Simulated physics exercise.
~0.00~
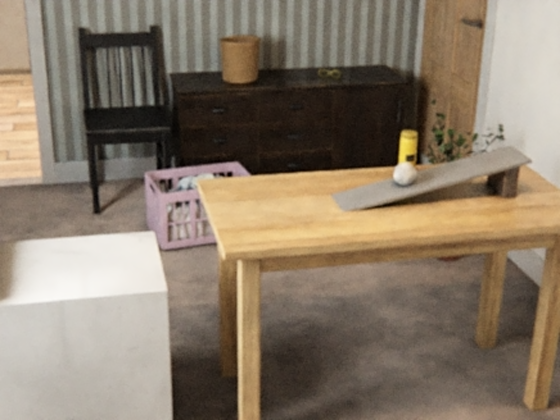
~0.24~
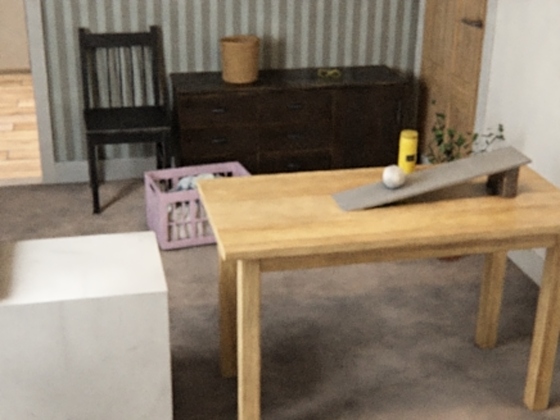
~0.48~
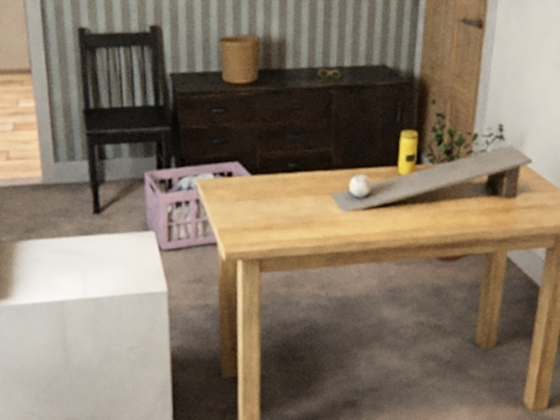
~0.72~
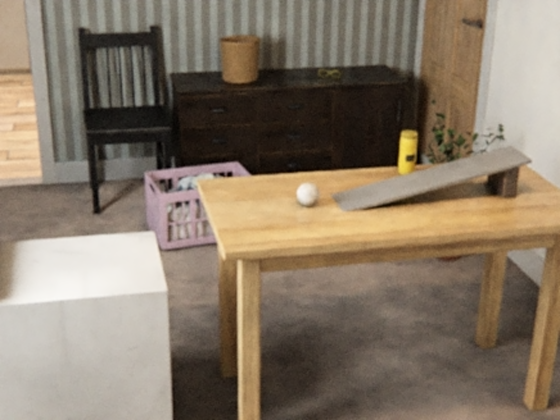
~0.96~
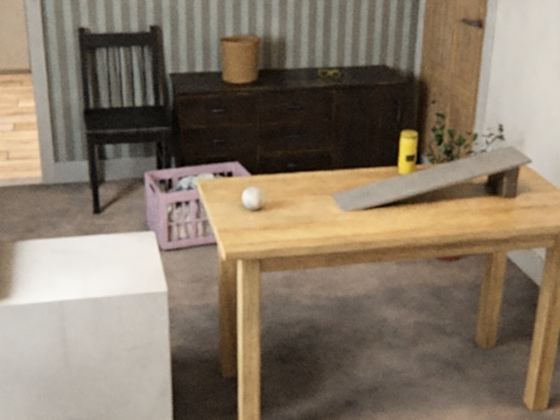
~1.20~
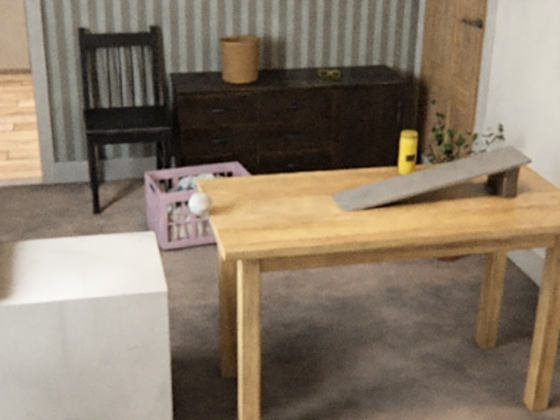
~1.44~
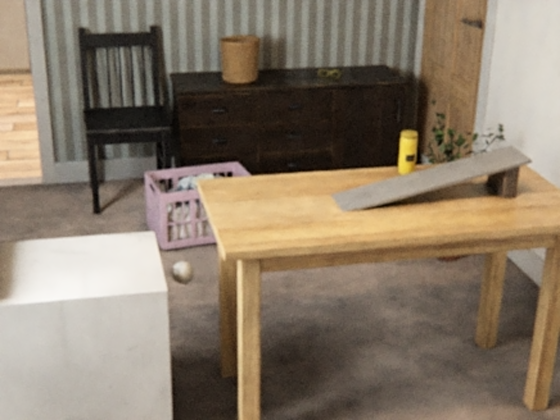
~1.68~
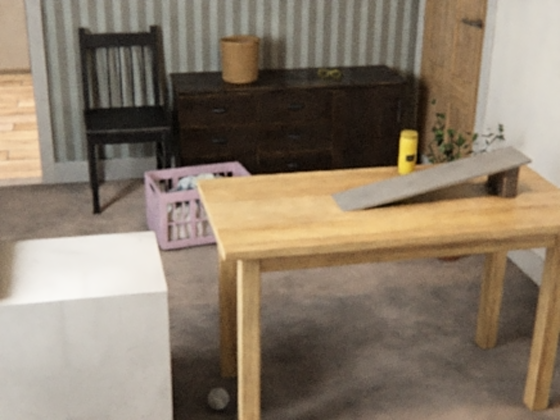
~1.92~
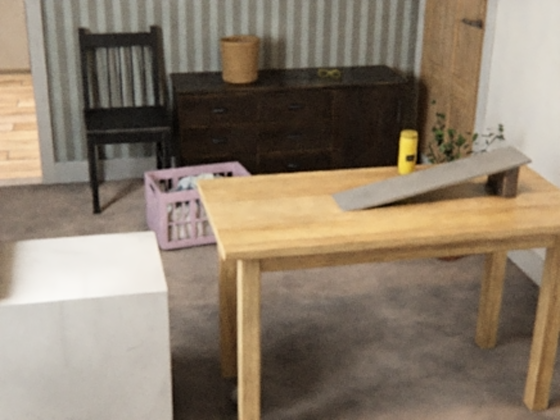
In a room, a white ball rolls left off a table and drops into the gap.
